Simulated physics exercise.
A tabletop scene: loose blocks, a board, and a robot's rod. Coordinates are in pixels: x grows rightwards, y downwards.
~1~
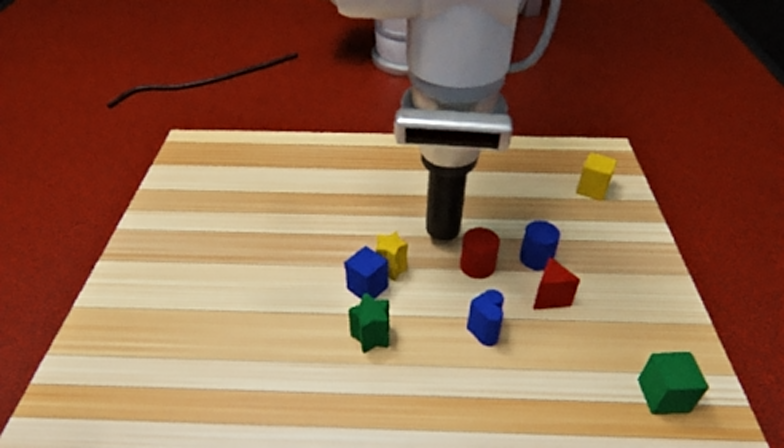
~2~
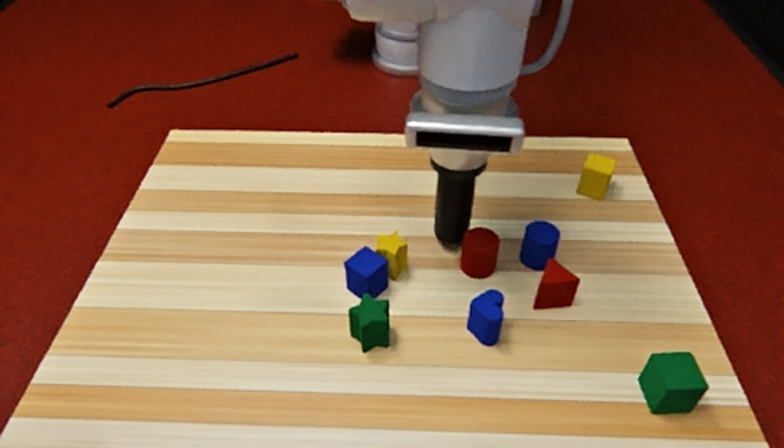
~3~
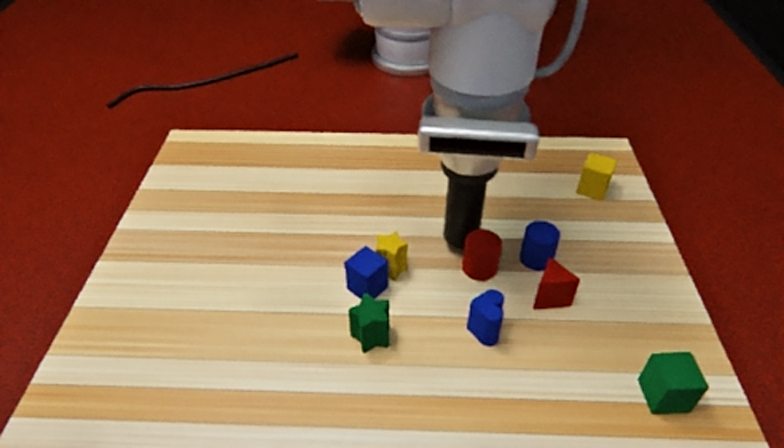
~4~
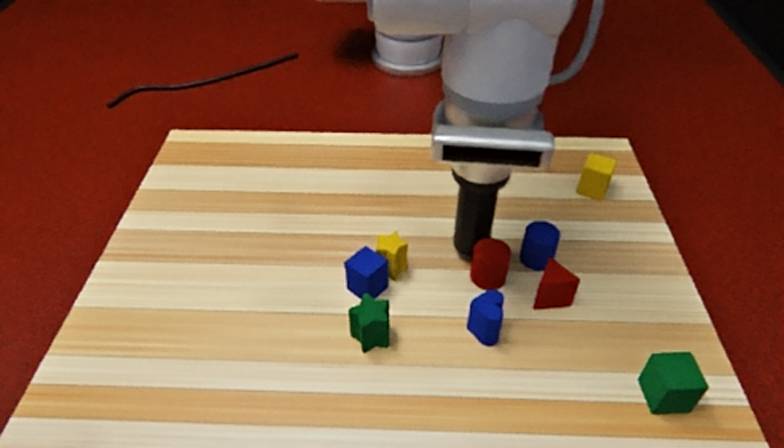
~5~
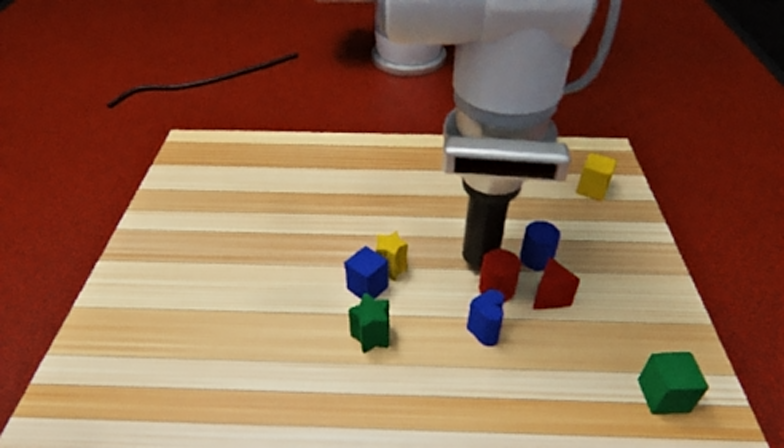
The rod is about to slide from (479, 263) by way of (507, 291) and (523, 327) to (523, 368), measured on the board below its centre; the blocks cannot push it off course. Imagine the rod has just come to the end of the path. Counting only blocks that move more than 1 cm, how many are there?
1 block.
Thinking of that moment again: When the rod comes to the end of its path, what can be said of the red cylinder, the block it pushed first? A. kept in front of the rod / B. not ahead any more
(A)
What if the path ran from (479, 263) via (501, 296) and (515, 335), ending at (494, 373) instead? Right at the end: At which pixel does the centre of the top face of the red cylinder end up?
At (559, 343).
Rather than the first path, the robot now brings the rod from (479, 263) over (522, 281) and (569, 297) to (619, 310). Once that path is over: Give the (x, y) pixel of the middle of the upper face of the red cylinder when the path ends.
Top centre: (524, 283).
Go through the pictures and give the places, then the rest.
In the first picture, lower end of the rod (443, 228), tops of blocks, red cylinder (482, 239), red triangle (557, 273).
In the second picture, rod (451, 232), blocks as before.
In the third picture, rod (461, 236), red cylinder (484, 241).
In the fourth picture, rod (471, 244), red cylinder (493, 250).
In the fifth picture, rod (480, 254), red cylinder (502, 261), red triangle (557, 273).
The first path, step by step. One third of the way, rod (508, 283); red cylinder (526, 294).
Two thirds of the way, rod (525, 319); red cylinder (544, 335).
At the end, rod (526, 360); red cylinder (559, 378); red triangle not moved.
